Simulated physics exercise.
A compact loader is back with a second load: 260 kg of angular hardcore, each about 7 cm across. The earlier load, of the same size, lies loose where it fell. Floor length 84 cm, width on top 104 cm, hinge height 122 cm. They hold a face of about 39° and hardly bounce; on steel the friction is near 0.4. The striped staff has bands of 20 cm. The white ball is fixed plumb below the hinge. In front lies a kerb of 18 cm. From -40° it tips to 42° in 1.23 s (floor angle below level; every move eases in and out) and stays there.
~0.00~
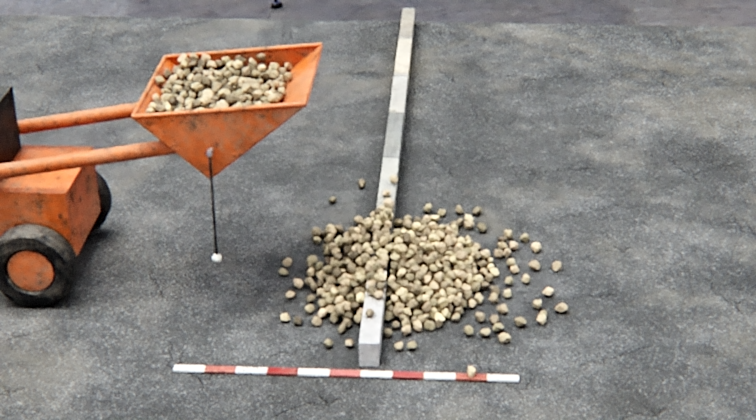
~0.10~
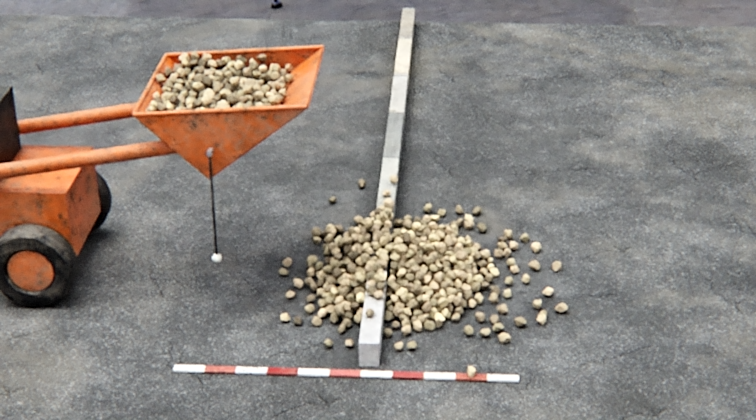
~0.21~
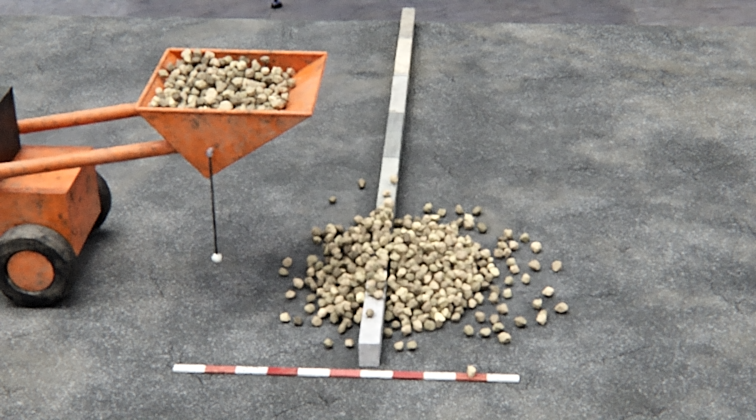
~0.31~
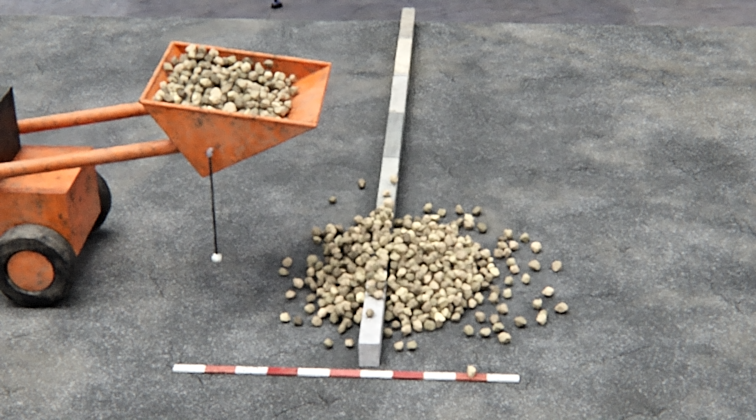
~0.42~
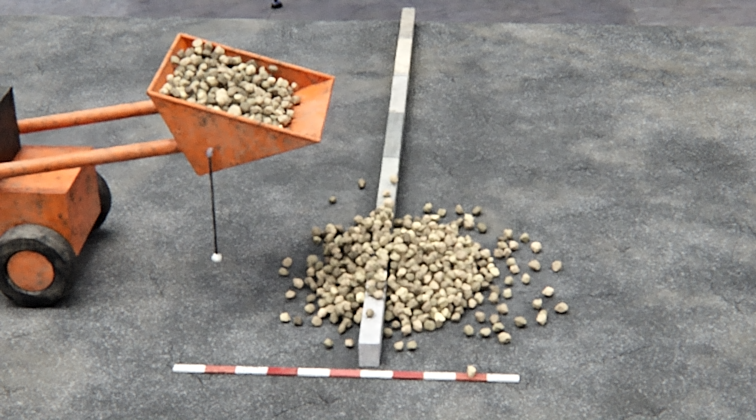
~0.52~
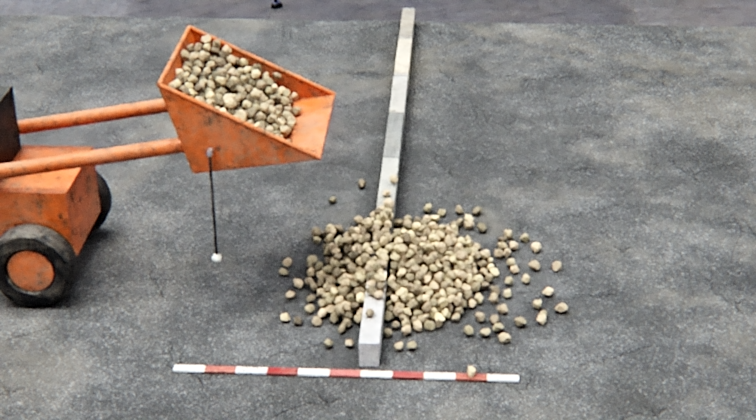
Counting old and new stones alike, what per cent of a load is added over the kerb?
About 6 per cent.
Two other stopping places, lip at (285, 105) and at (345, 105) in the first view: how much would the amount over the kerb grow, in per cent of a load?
About 0 and 35 per cent.
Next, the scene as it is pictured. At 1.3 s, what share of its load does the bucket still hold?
It holds some 55 per cent.
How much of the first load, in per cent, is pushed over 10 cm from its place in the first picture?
About 0 per cent.
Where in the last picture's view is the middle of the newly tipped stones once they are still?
Their middle is at about (333, 256).
After 0.9 s the floor is at 29°; in per cent of one load, 100 in the bucket, 39 on this side of the kerb, 61 over the kerb; the foremost stones are at (545, 289).
After 1.3 s the floor is at 42°; in per cent of one load, 57 in the bucket, 82 on this side of the kerb, 61 over the kerb; the foremost stones are at (545, 289).
After 1.7 s the floor is at 42°; in per cent of one load, 9 in the bucket, 129 on this side of the kerb, 62 over the kerb; the foremost stones are at (545, 289).
After 4.1 s the floor is at 42°; in per cent of one load, 0 in the bucket, 133 on this side of the kerb, 67 over the kerb; the foremost stones are at (545, 289). Net gain over the kerb, 6.
